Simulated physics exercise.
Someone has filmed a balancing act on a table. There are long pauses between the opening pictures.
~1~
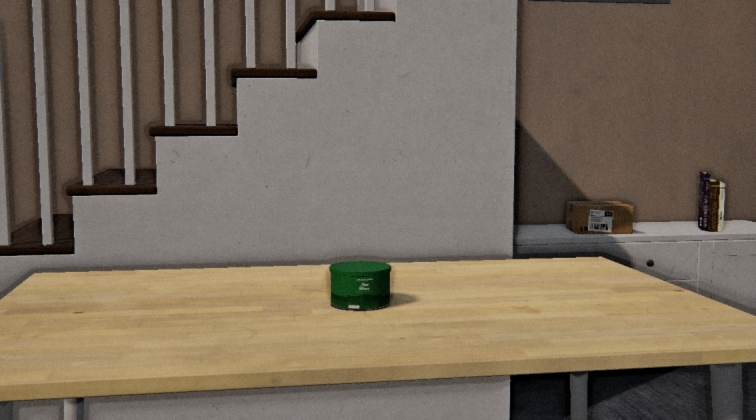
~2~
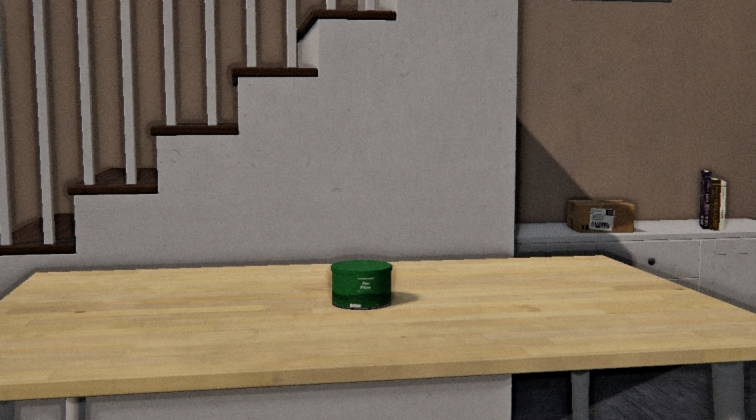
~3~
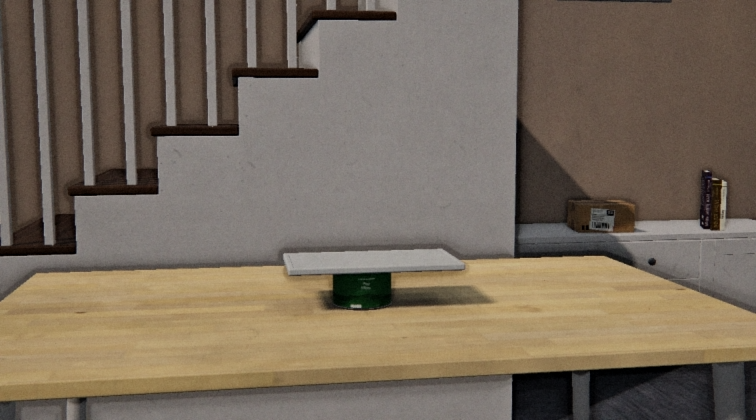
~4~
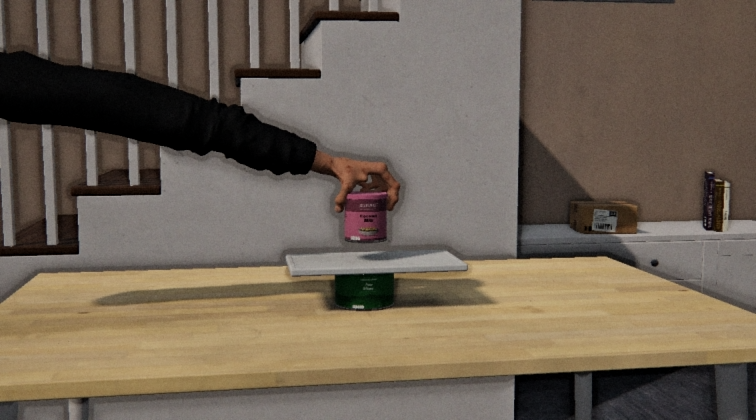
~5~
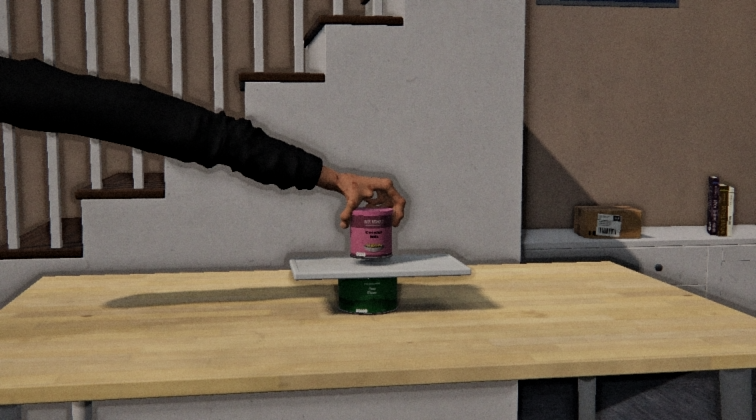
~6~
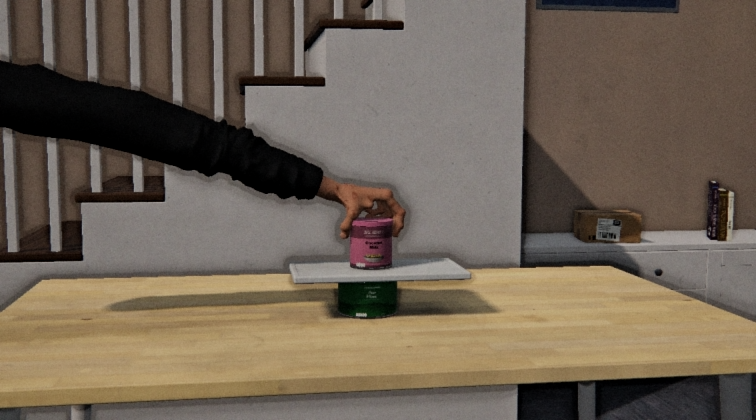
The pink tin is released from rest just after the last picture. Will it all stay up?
In the end the stack stays up.
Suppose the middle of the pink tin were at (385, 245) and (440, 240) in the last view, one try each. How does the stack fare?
First try: It keeps its balance; second try: It comes apart.
Then, 0.30 s after the last picture, nothing has stirred.
Then, 0.70 s after the last picture, pink tin resting near (371, 244).
At rest, all 3 in place. Seen from the same camera at the end, pink tin near (371, 244). The stack keeps its balance.
